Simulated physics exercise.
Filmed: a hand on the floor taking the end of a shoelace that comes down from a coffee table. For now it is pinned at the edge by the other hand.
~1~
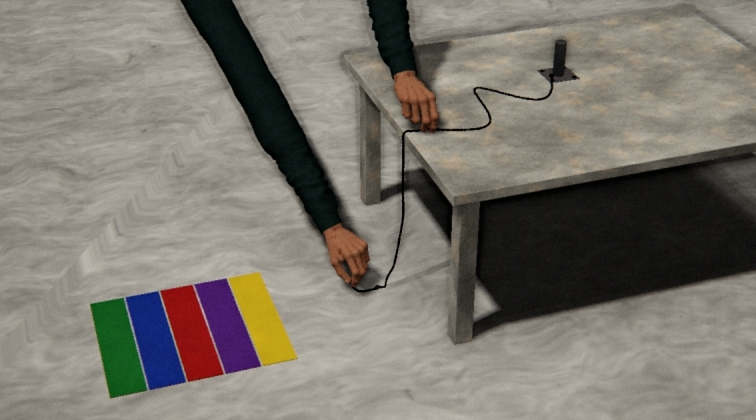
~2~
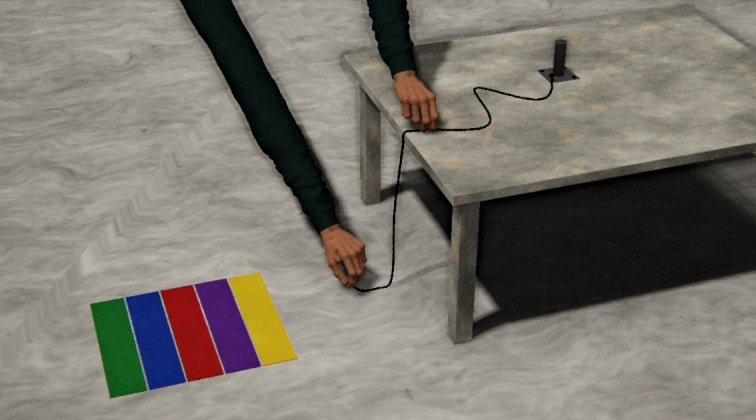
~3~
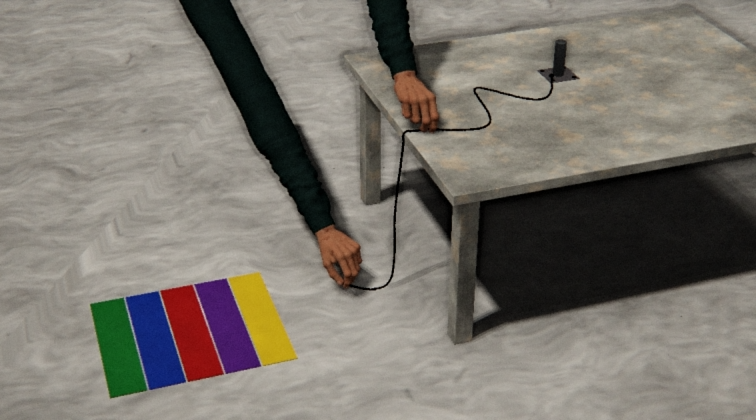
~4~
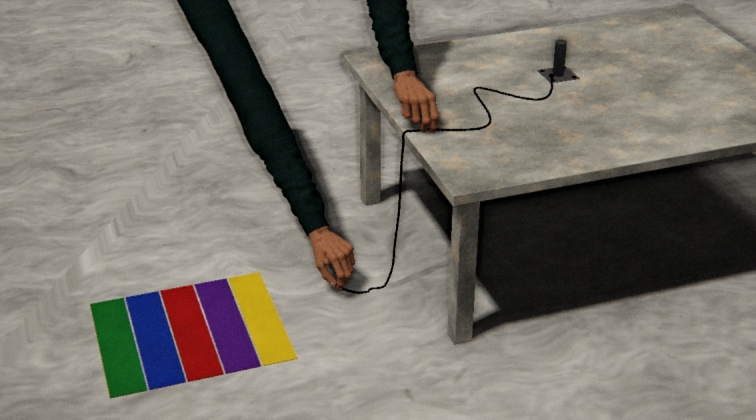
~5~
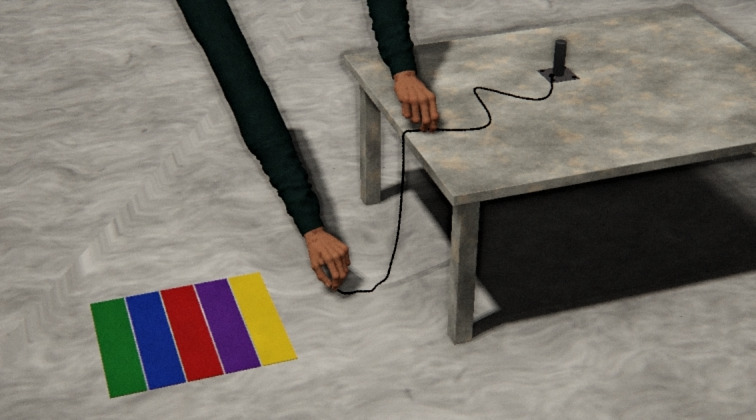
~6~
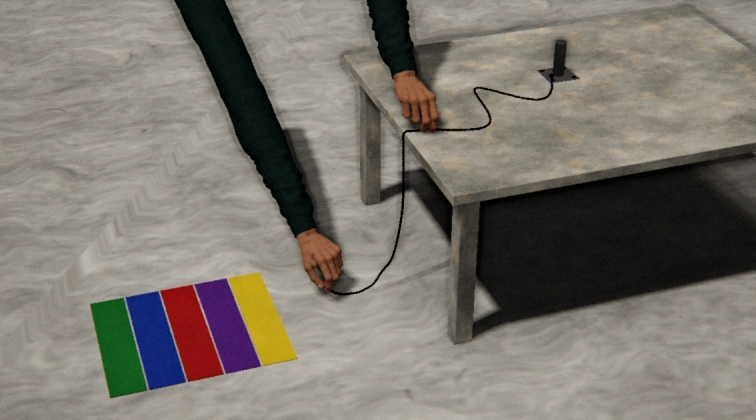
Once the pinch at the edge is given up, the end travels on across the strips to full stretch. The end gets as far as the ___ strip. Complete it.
The end gets as far as the green strip.
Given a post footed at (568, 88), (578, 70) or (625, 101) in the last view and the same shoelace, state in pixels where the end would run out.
Results per try: (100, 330); (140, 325); (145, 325).
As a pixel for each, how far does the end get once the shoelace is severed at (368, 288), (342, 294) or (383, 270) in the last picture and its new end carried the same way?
About (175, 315), then (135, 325), then (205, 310).
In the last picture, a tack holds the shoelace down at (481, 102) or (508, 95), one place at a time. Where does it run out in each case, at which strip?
Try 1: Red; try 2: Blue.
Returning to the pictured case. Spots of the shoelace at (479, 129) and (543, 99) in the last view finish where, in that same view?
They go to (370, 146) and to (506, 89).
Early on, end near (184, 315); over red.
Midway, end near (136, 324); over blue.
At the end of the slack, end near (109, 329); over green. It gets as far as the green strip.
